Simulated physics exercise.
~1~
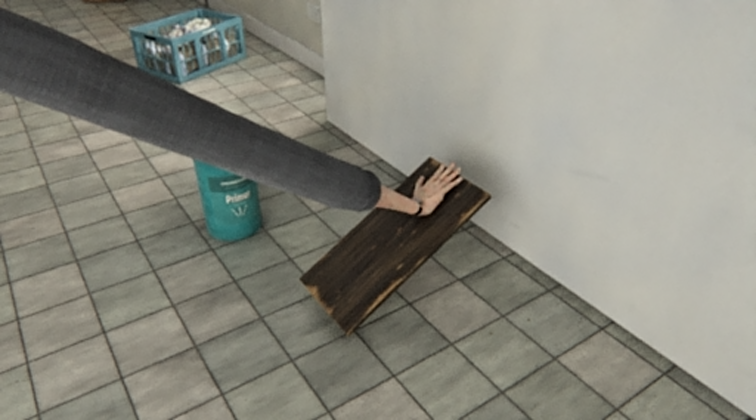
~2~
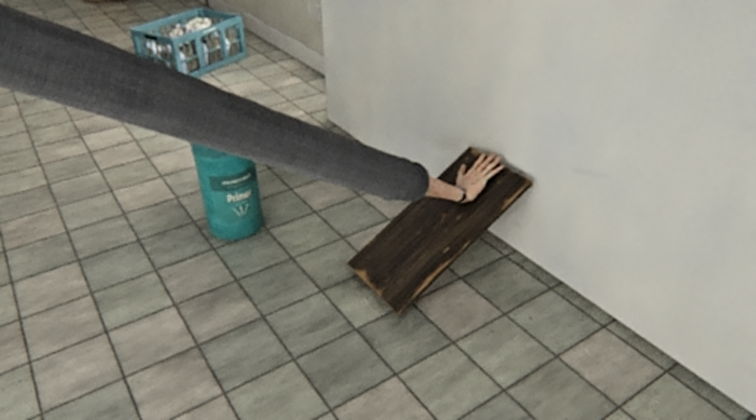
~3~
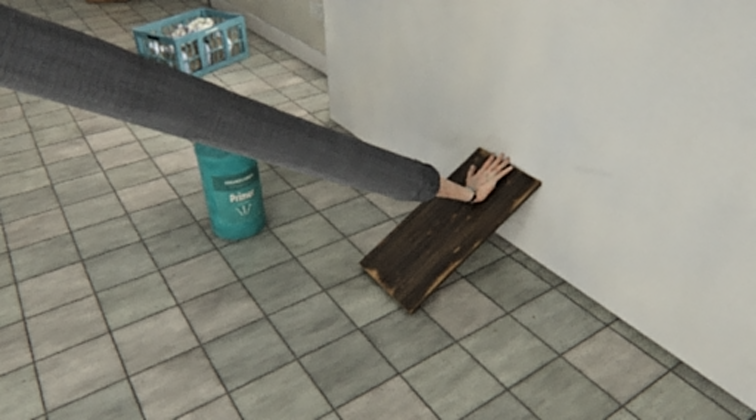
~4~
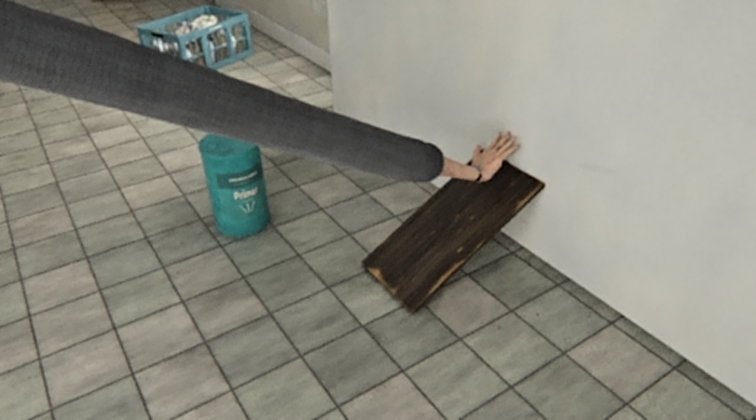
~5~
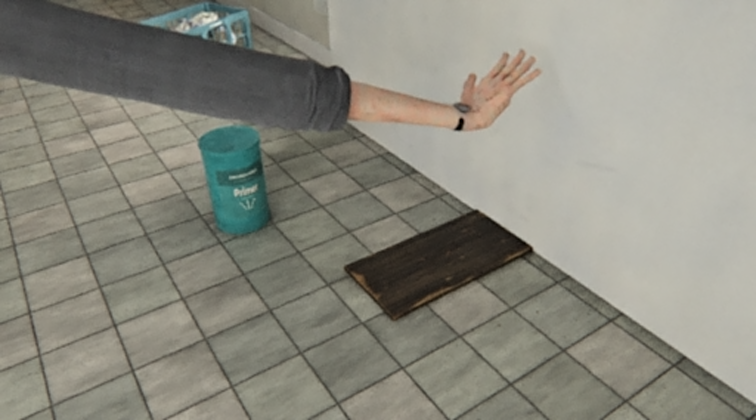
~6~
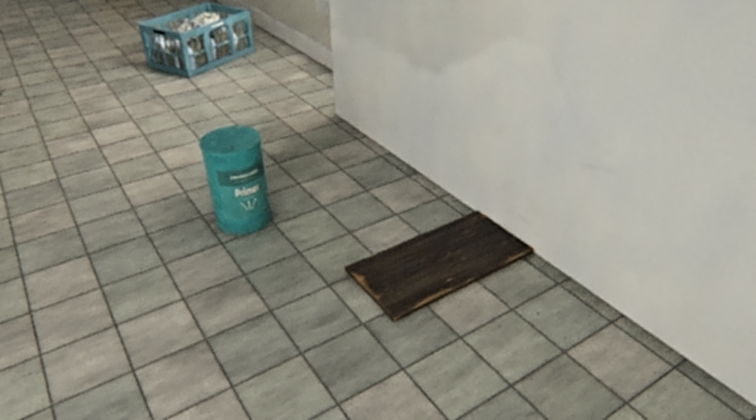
On a grey tiled floor beside a pale wall, a hand at the end of a long dark sleeve holds a dark wooden board at a slant, with a turquoise pail standing to the left and a blue crate farther back. The hand moves the board a short way right, so that it leans against the wall. Then the fingers let go and the hand draws back. Left to itself, the board gives way and slides down until it lies flat on the tiles by the wall. The arm leaves, and the pail still stands where it was.
